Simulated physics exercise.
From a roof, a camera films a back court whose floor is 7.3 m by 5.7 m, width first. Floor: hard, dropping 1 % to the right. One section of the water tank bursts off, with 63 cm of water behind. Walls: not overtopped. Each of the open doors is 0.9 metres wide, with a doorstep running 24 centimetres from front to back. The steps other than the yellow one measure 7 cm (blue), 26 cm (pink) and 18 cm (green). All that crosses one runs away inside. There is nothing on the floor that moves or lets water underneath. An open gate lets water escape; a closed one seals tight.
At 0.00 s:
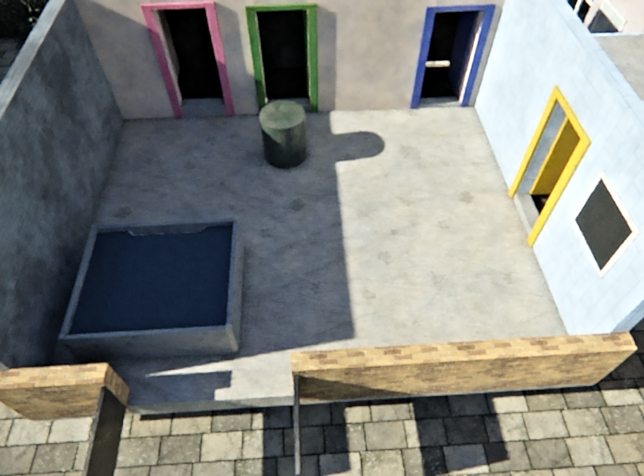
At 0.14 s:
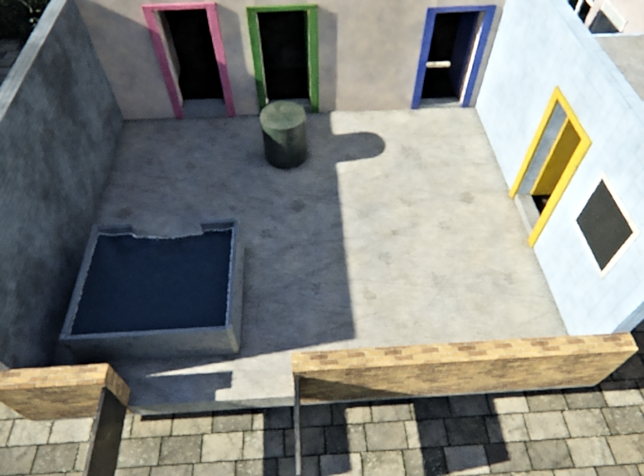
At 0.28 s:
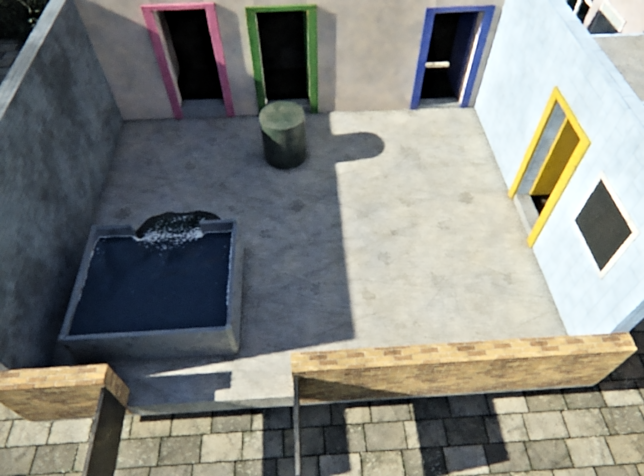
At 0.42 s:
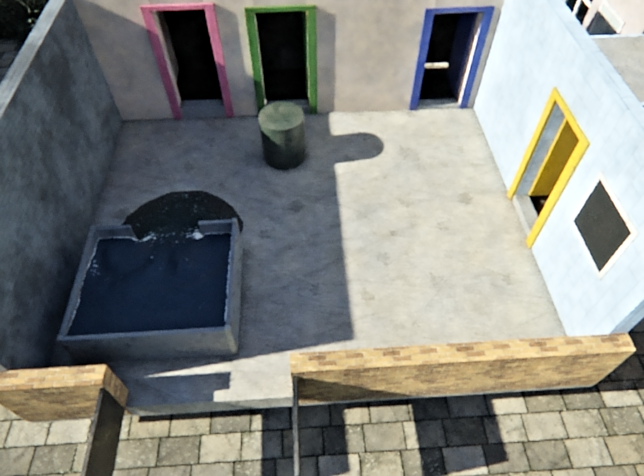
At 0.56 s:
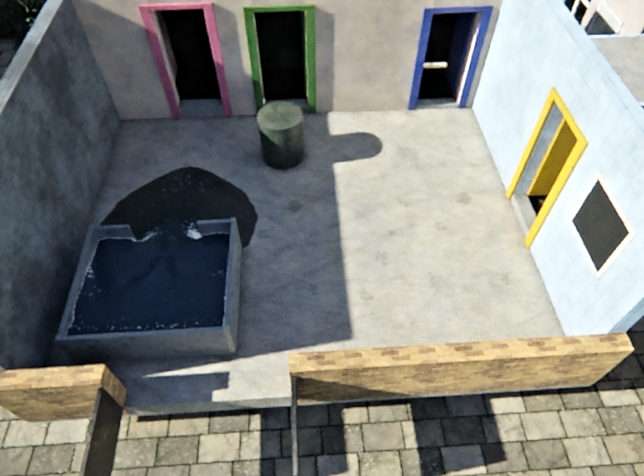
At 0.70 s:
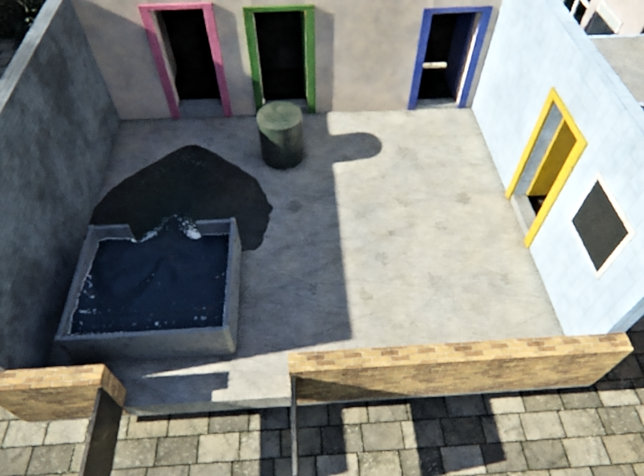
Dark water breaks through the far side of a square grey tank at the left of a walled courtyard, seen from a high, still camera. Pink, green and blue doorways line the back wall near a dark green drum, with a yellow one in the pale blue right wall. The water's surface churns as a dark, rounded sheet fans out across the grey floor behind the tank.
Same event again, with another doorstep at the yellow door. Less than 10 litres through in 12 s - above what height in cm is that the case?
Above about 6.5 cm.
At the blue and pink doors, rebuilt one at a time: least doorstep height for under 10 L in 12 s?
Roughly 9.0 cm at blue and 22 cm at pink.
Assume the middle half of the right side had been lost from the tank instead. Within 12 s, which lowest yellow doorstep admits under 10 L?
You'd want it roughly 14.5 centimetres tall.
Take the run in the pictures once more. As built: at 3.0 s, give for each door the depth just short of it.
In cm - blue: 1, pink: 23, green: 15, yellow: 0.
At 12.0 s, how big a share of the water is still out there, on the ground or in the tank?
What remains is some 98 per cent of the water.
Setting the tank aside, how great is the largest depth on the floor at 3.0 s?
I'd estimate roughly 24 cm.
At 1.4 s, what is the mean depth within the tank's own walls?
Some 42 cm.
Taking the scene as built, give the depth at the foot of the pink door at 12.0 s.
The depth there is around 6.0 cm.
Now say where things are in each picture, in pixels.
Still water, 63 cm deep, in the water tank at (158, 276); the yellow door at (542, 177) is dry, in the first picture.
The front is at a hidden place, 0.3 m from the gap on the far side; 0.2 m2 of floor is wet, 63 cm left at the back, in the second picture.
The gap is on the far side, the front 0.8 m out at (165, 217); the back of the water tank holds 63 cm, in the third picture.
Water pours out on the far side and has run 1.3 m, to (168, 197); about 7 cm deep outside, 63 cm at the back, in the fourth picture.
The gap is on the far side, the front 1.9 m out at (178, 172); the back of the water tank holds 57 cm, in the fifth picture.
Water pours out on the far side and has run 2.5 m, to (191, 148); about 4 cm deep outside, 53 cm at the back; the yellow door at (538, 178), 5.8 m from the gap, is still 4.4 m from the nearest water, in the sixth picture.
After 1.4 s water covers 25 % of the floor, deepest (34 cm) near (172, 247); it has not reached the yellow door.
After 3.0 s water covers 40 % of the floor, deepest (24 cm) near (119, 159); it has not reached the yellow door.
After 12.0 s water covers 95 % of the floor, deepest (11 cm) near (558, 362); 7 cm at the yellow door, 0 litres in over its 15 cm doorstep.
At the yellow door as built, the water arrived by 4.9 s and peaked near 9 cm at 7.6 s.
With a doorstep of 5.5 cm, 18 litres would have come in within the 12 s; with 7 cm, 5 litres. So under 10 litres takes about 6.5 cm.
